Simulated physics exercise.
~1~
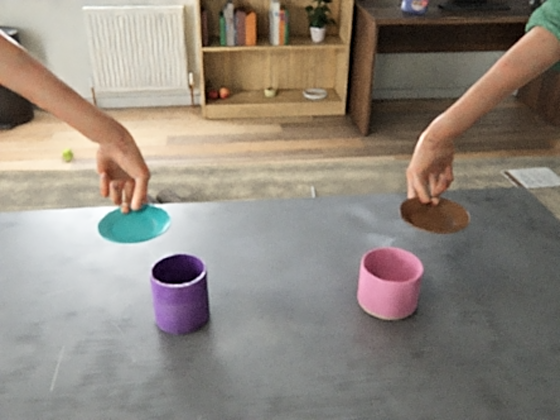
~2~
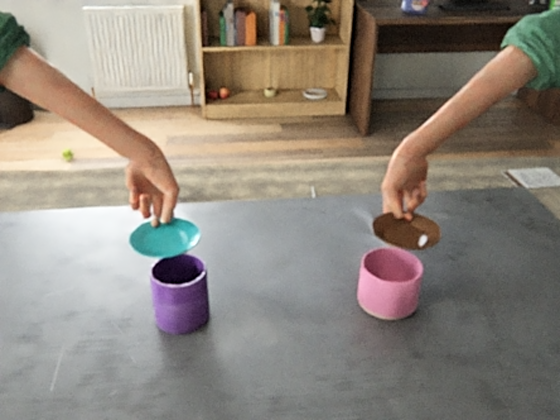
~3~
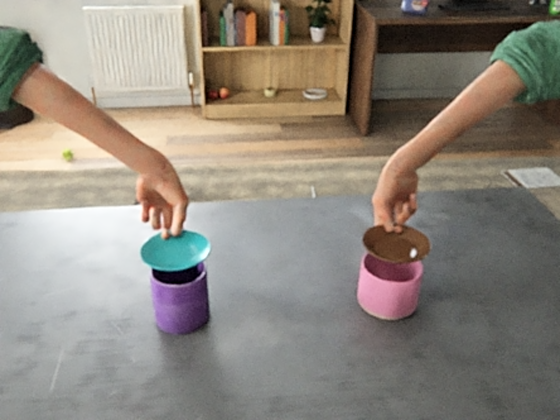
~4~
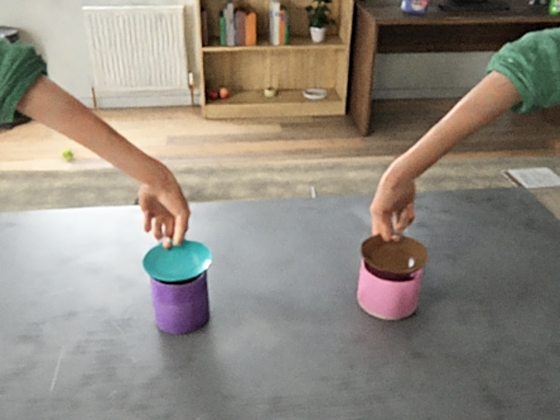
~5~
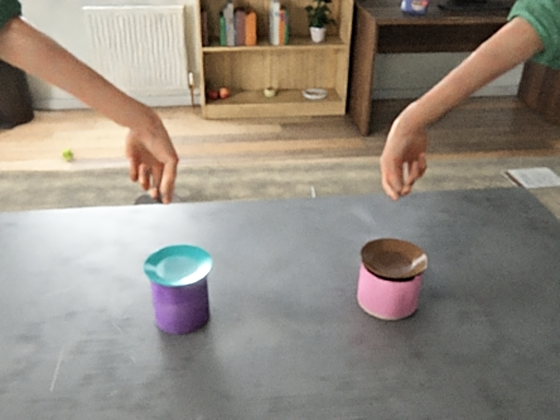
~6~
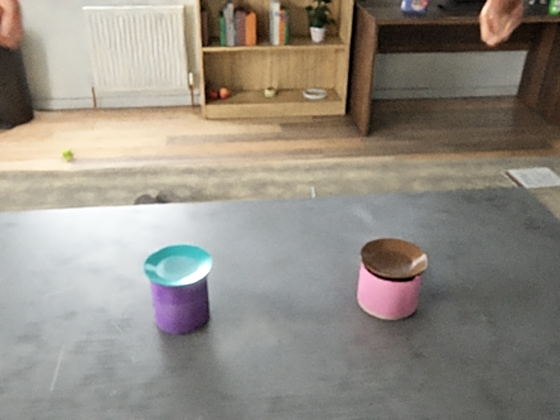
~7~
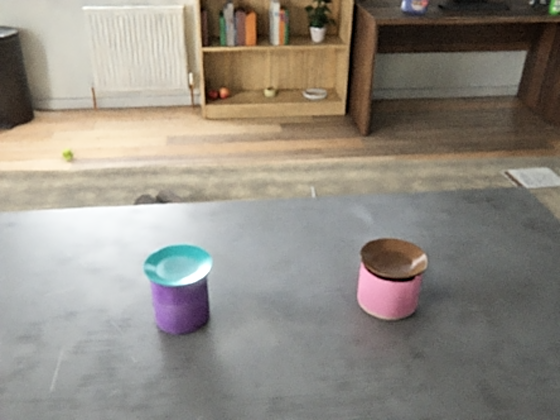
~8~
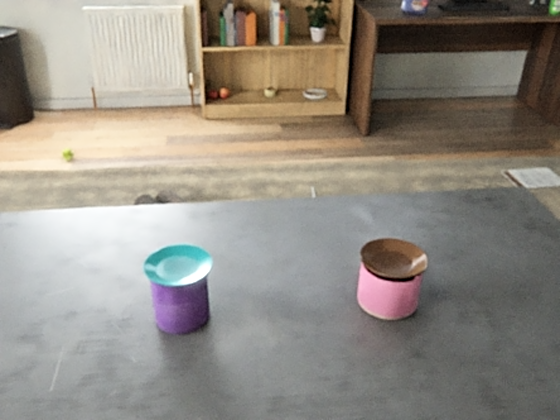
Two small open pots, purple on the left and pink on the right, stand on a dark grey table, seen from slightly above by a still camera. Behind them are a white radiator, a low wooden bookcase and a brown desk. Two green-sleeved arms reach in from either side, one hand holding a turquoise saucer and the other a brown plate. The hands move inward and lower the saucer onto the purple pot and the plate onto the pink one. They let go and withdraw, leaving both dishes resting still across the rims like lids.
